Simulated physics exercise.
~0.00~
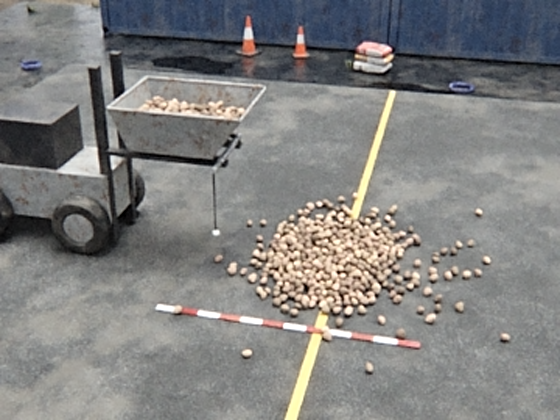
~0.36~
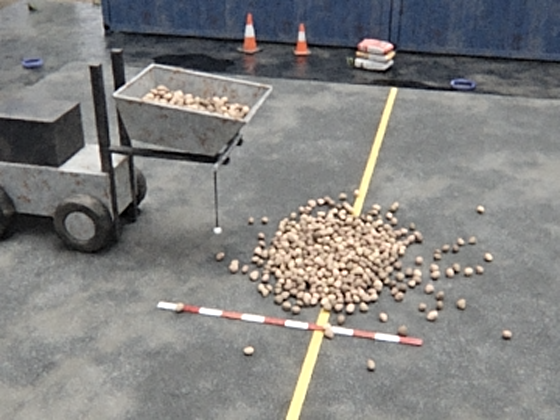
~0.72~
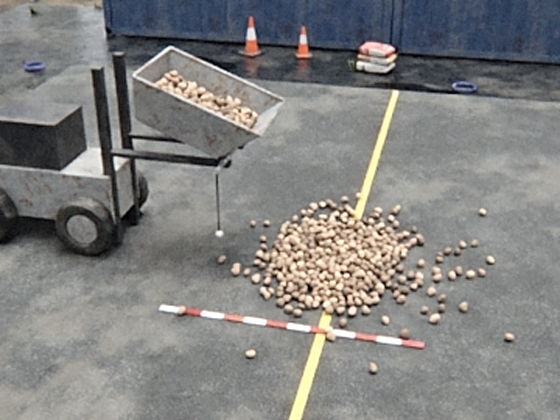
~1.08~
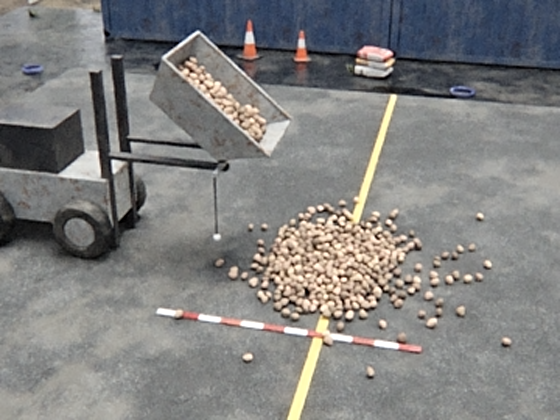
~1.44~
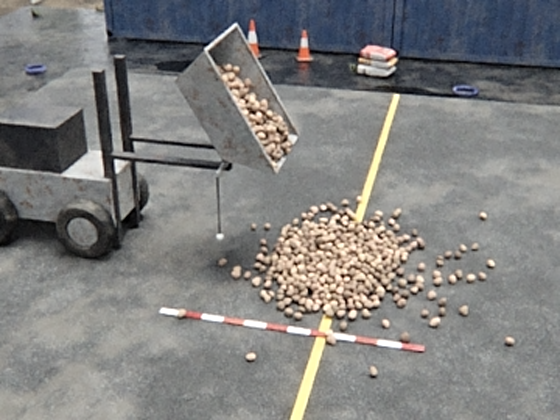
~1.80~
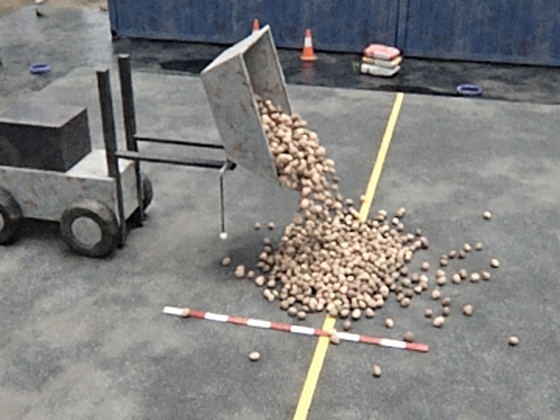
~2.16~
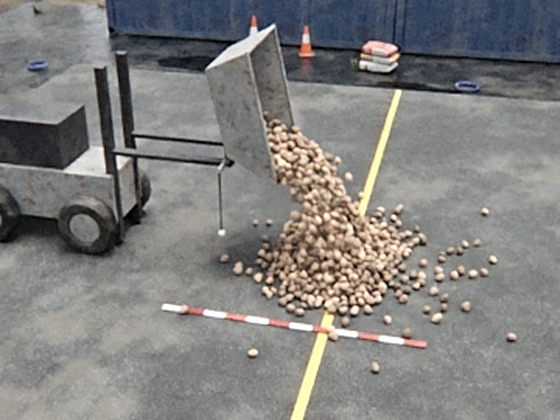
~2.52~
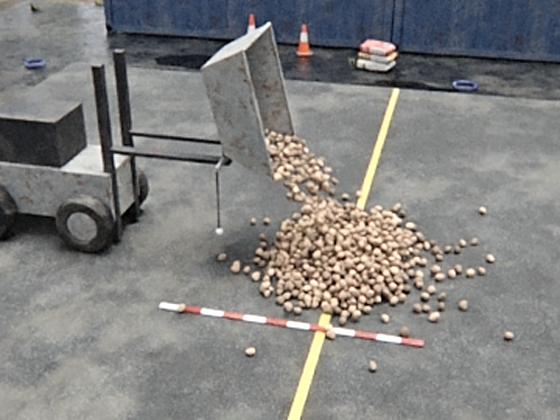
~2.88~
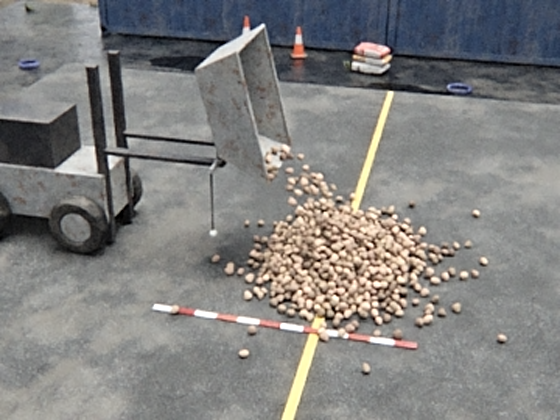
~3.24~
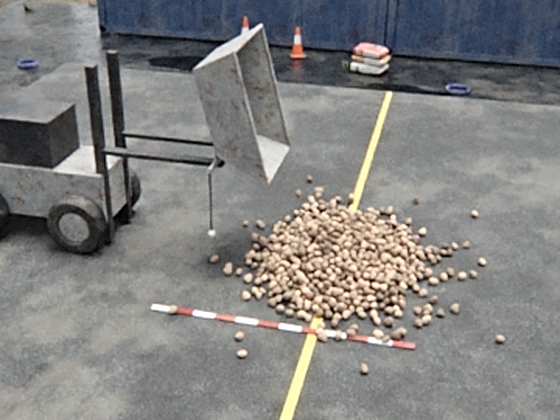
A forklift's grey skip tips steeply forward and empties its stones onto the loose pile.
